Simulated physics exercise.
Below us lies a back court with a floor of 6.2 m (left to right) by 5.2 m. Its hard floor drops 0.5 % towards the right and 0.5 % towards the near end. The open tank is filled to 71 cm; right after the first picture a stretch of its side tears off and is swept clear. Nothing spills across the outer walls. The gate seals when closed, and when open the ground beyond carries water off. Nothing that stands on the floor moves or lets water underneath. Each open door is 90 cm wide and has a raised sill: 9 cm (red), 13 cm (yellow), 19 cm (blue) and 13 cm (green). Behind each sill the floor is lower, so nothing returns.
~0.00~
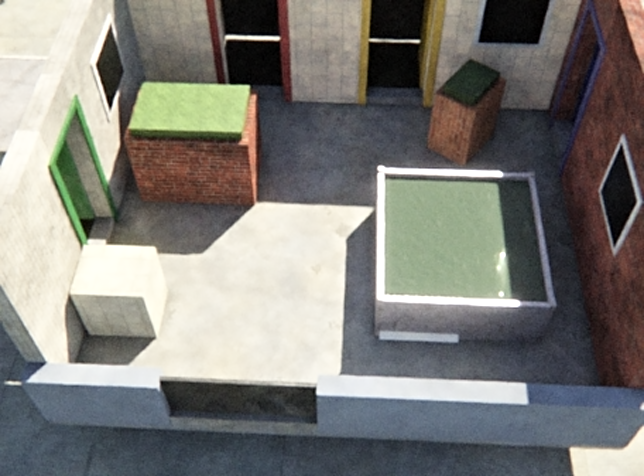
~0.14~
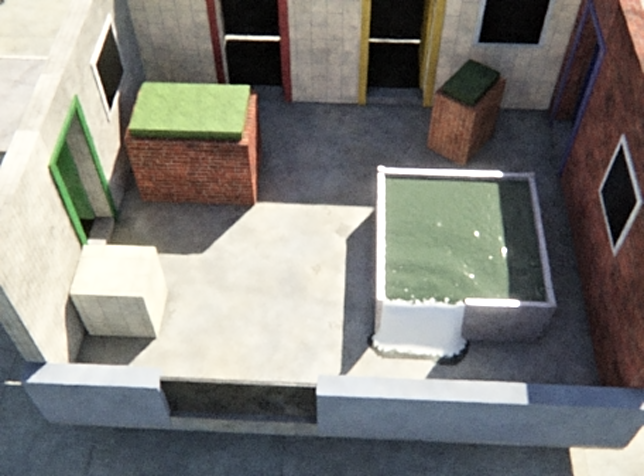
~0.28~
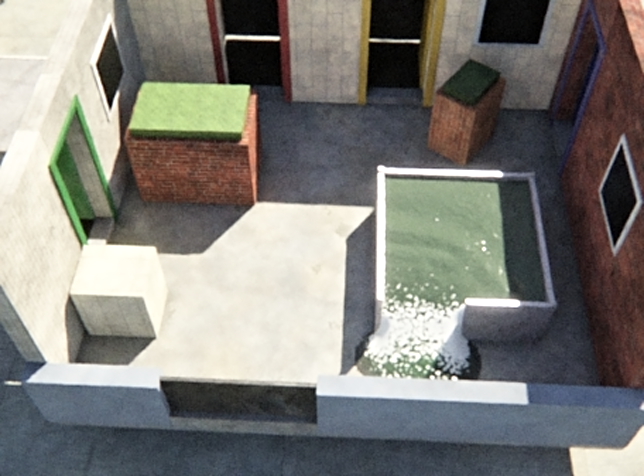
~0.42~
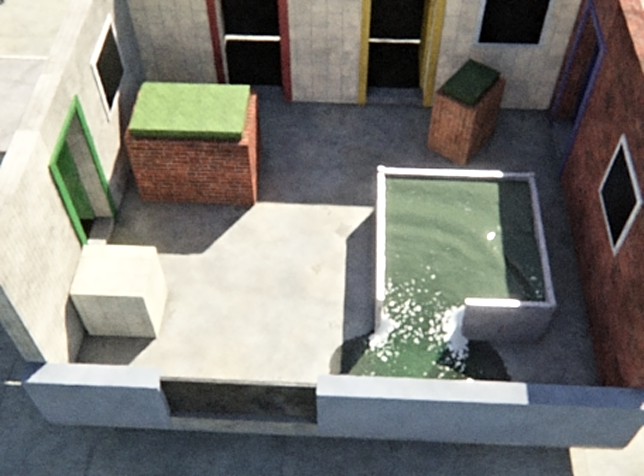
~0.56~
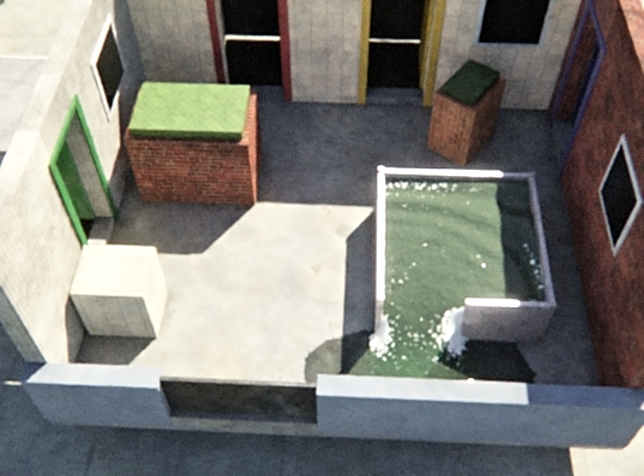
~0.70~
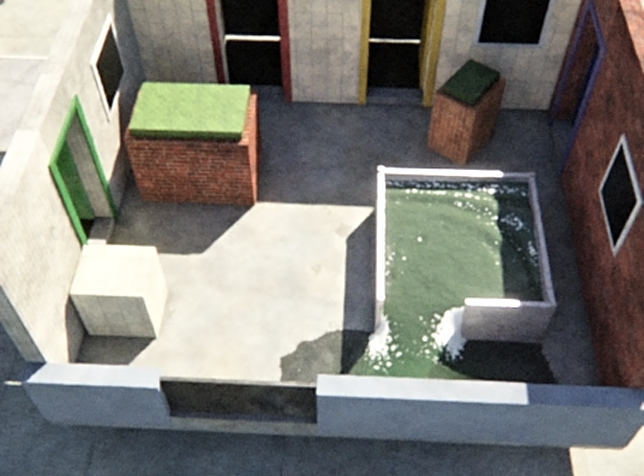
A large open tank loses part of its near side and green water pours onto the courtyard floor.
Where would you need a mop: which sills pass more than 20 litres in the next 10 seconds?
Within that time: At the red door it keeps below the limit; at the yellow door it keeps below the limit; at the blue door it keeps below the limit; at the green door it does not reach the limit.
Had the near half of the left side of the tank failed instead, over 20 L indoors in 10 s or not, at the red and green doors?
Against that limit: Red under, green above.
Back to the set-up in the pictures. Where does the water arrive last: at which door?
The red one.
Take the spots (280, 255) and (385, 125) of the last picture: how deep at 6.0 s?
About 4 and 2 cm.
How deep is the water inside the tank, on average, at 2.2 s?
Some 39 cm.
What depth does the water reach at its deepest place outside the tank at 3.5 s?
Up to some 31 cm.
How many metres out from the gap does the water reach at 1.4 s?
Roughly 3.8 m.
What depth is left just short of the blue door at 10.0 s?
Roughly 14.0 cm deep.
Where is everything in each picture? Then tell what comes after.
The first picture shows still water, 71 cm deep, in the open tank at (460, 237).
In the second picture, the front is at (461, 351), 0.6 m from the gap at (420, 321); 0.3 m2 of floor is under water; 71 cm left at the back of the open tank.
In the third picture, the front is at a hidden place, 0.9 m from the gap at (420, 323); 0.9 m2 of floor is under water; 71 cm left at the back of the open tank.
In the fourth picture, the front is at a hidden place, 1.3 m from the gap at (420, 324); 1.6 m2 of floor is under water; 71 cm left at the back of the open tank.
In the fifth picture, the front is at a hidden place, 1.6 m from the gap at (420, 324); 2.1 m2 of floor is under water; 66 cm left at the back of the open tank.
In the sixth picture, water pours out at (420, 324) and has run 1.9 m, to a hidden place; typically 11 cm deep outside, 60 cm at the open tank's back.
After 1.4 s water covers 20 % of the floor and is deepest (55 cm) near (408, 408); red door not reached, yellow door not reached, blue door not reached, green door not reached.
After 2.2 s water covers 40 % of the floor and is deepest (42 cm) near (408, 408); red door not reached, yellow door not reached, blue door not reached, green door not reached.
After 3.5 s water covers 55 % of the floor and is deepest (31 cm) near (408, 408); red door not reached, yellow door not reached, blue door 9 cm at the sill, 0 L in, green door 3 cm at the sill, 0 L in.
After 6.0 s water covers 90 % of the floor and is deepest (22 cm) near (543, 122); red door 4 cm at the sill, 0 L in, yellow door 4 cm at the sill, 0 L in, blue door 14 cm at the sill, 0 L in, green door 13 cm at the sill, 1 L in.
After 10.0 s water covers 100 % of the floor and is deepest (17 cm) near (485, 128); red door 10 cm at the sill, 1 L in, yellow door 15 cm at the sill, 1 L in, blue door 14 cm at the sill, 2 L in, green door 8 cm at the sill, 1 L in.
